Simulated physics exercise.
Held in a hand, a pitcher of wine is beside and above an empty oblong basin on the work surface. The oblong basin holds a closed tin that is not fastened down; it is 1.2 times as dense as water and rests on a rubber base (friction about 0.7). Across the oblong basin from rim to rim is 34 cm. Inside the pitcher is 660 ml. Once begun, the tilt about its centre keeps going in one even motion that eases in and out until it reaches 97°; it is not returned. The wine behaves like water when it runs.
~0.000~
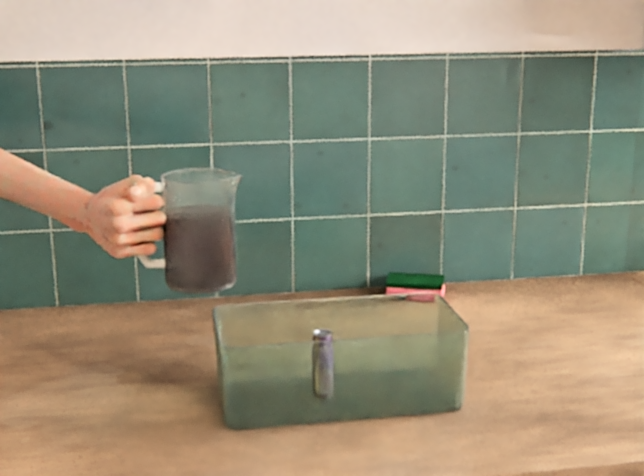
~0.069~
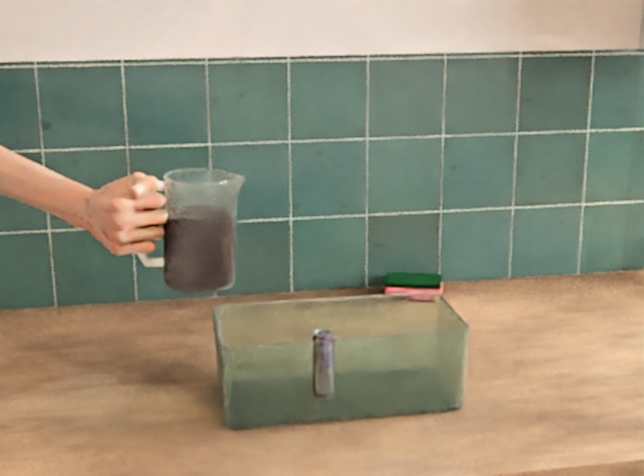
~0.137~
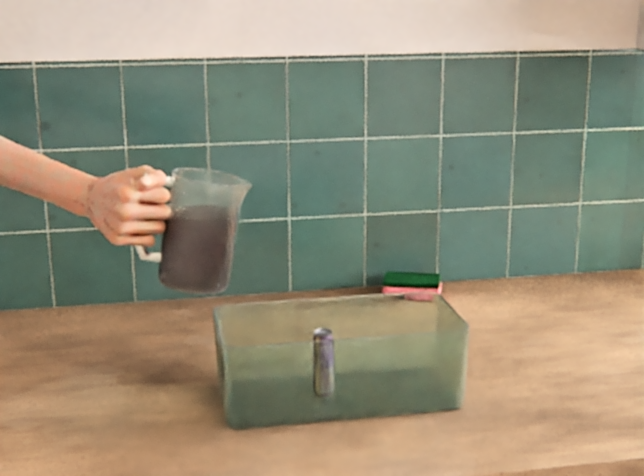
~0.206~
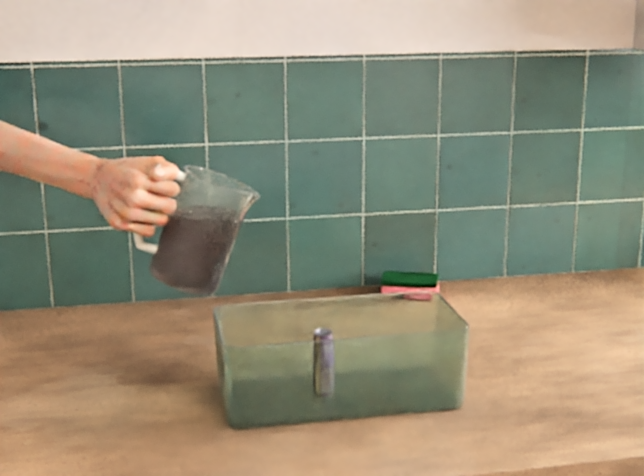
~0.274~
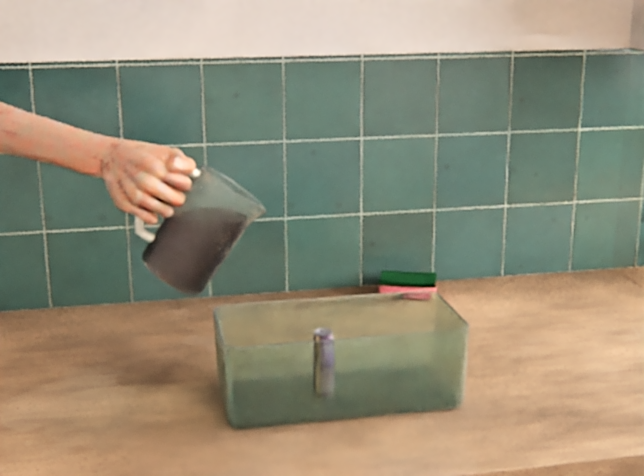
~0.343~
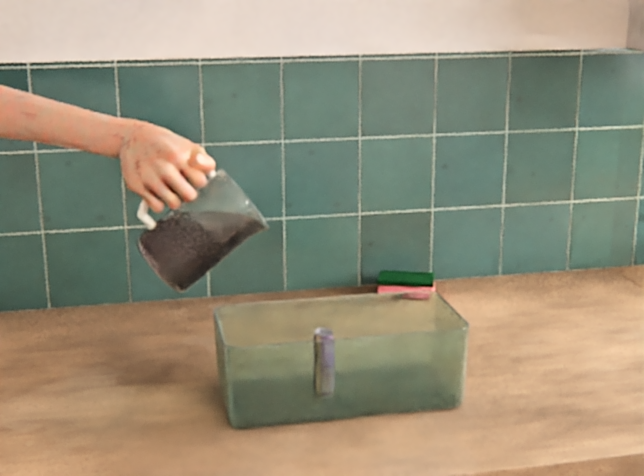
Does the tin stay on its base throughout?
No, it goes down.
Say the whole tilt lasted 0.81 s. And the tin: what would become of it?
Outcome - the tin comes down.
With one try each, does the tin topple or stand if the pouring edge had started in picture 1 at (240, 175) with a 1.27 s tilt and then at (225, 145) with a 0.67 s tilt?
In the first try it comes down; in the second it comes down.
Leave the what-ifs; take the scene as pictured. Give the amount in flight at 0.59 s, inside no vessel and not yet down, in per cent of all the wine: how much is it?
Around 18 in a hundred.
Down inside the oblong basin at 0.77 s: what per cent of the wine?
Some 42 per cent.
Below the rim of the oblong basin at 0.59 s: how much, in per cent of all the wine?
Near 7 in a hundred.
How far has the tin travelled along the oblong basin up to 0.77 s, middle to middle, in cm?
3 cm, roughly.
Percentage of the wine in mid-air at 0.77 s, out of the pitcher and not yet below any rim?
In-air share: About 22 %.
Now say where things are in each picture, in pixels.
The first picture shows tilt 0°; pouring edge (242, 176); surface from (165, 213) to (232, 210); the oblong basin's rim runs from (217, 327) to (454, 312); the tin's top is at (323, 335).
The second picture shows tilt 3°; pouring edge (245, 178); surface from (166, 213) to (233, 210).
The third picture shows tilt 10°; pouring edge (252, 184); surface from (168, 214) to (236, 211).
The fourth picture shows tilt 22°; pouring edge (260, 195); surface from (165, 227) to (240, 211).
The fifth picture shows tilt 36°; pouring edge (267, 210); surface from (153, 236) to (249, 216).
The sixth picture shows tilt 51°; pouring edge (270, 228); surface from (143, 234) to (261, 221).
By 0.59 s the tilt is 94° and 75 per cent is still to pour; the tin stands where it began.
By 0.77 s the tilt is 97° and 37 per cent is still to pour; the tin leans 29°.
By 0.96 s the tilt is 97° and 17 per cent is still to pour; the tin lies on its side.
By 1.16 s the tilt is 97° and 7 per cent is still to pour; the tin lies on its side.
At rest the tin lies on its side.
